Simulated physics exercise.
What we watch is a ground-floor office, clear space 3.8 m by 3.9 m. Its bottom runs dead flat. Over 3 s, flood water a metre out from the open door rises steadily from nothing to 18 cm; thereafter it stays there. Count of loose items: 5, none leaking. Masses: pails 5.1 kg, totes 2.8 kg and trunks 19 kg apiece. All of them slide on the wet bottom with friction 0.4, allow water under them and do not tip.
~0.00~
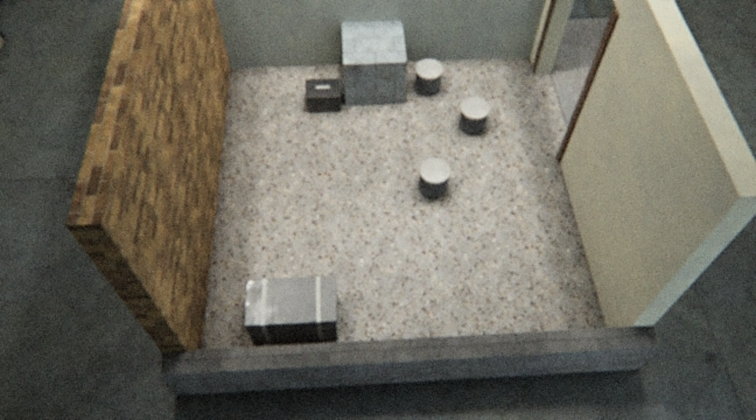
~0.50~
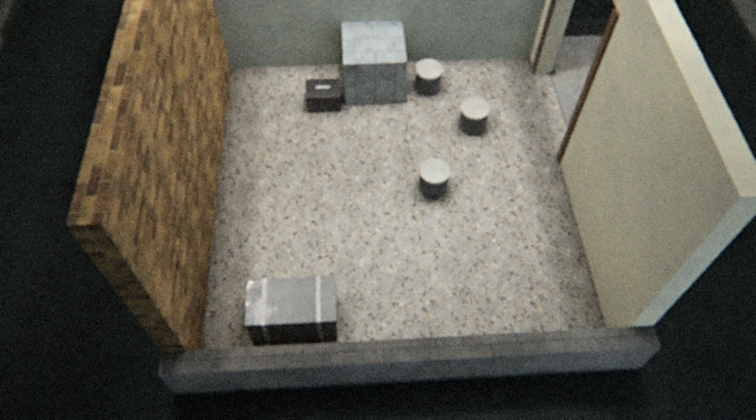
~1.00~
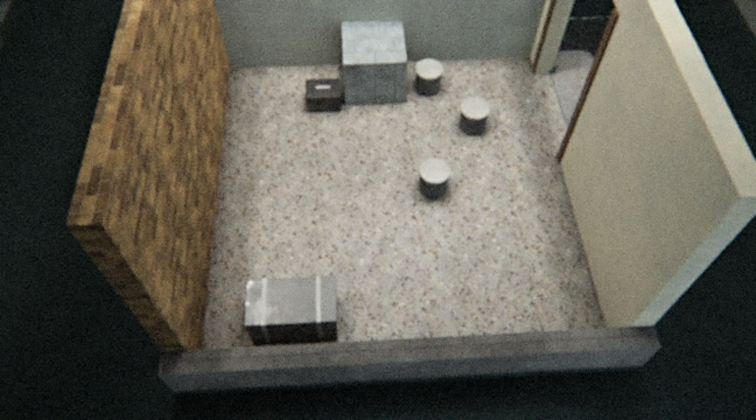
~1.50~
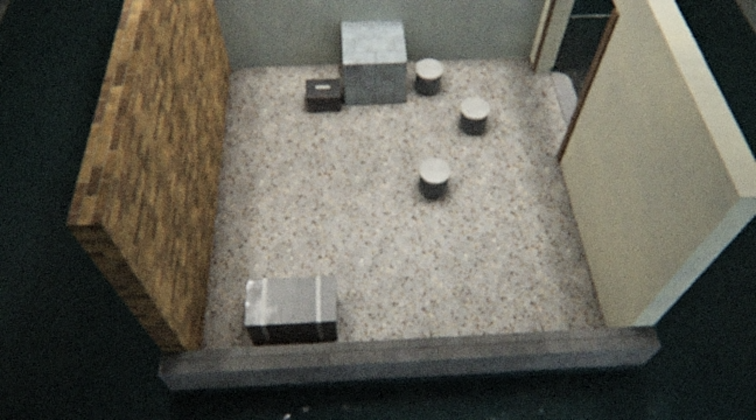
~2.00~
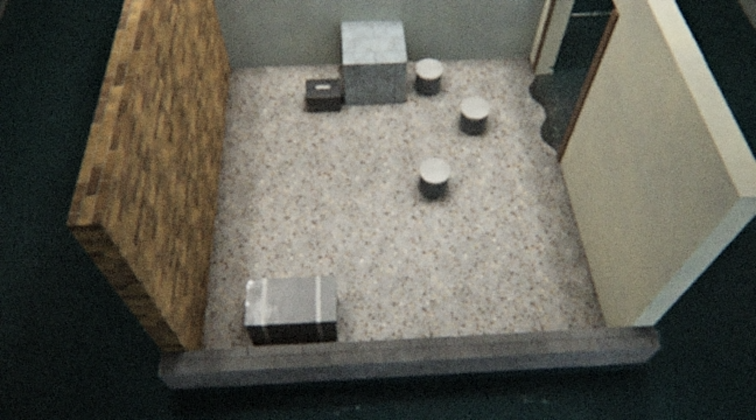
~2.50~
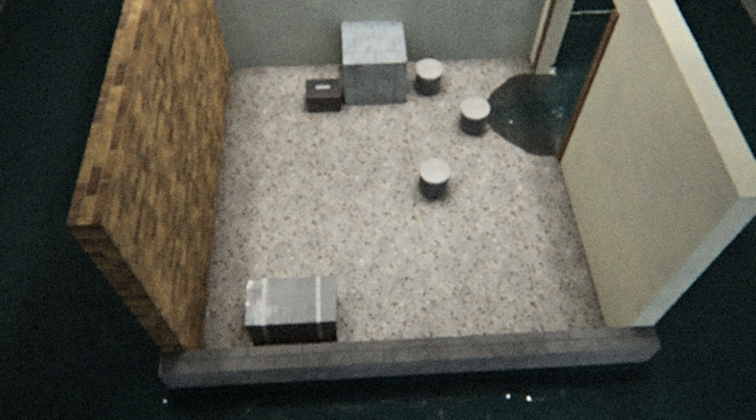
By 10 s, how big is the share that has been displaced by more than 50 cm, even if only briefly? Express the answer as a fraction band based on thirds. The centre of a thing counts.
The band is at least two thirds.
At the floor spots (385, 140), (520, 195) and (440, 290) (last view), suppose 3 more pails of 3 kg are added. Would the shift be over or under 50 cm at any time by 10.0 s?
In order: Farther; not as far; farther.
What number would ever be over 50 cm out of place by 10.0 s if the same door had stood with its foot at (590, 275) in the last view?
Result: 1.
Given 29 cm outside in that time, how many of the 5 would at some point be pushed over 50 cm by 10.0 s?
5.
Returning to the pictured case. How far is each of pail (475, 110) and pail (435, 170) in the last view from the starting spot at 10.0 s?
Net displacement, in order: 250 cm; 100 cm.
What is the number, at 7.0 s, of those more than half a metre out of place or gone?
At that time I count 3.
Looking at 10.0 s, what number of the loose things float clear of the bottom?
At that moment 5.
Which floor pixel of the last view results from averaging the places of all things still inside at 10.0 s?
Near (319, 192).
After 3.5 s 0 of 5 are over 50 cm from their spots; 0 afloat.
After 4.5 s 1 of 5 are over 50 cm from their spots; 1 afloat.
After 7.0 s 3 of 5 are over 50 cm from their spots; 2 afloat.
After 10.0 s 4 of 5 are over 50 cm from their spots, and 5 have been at some point; 5 afloat.
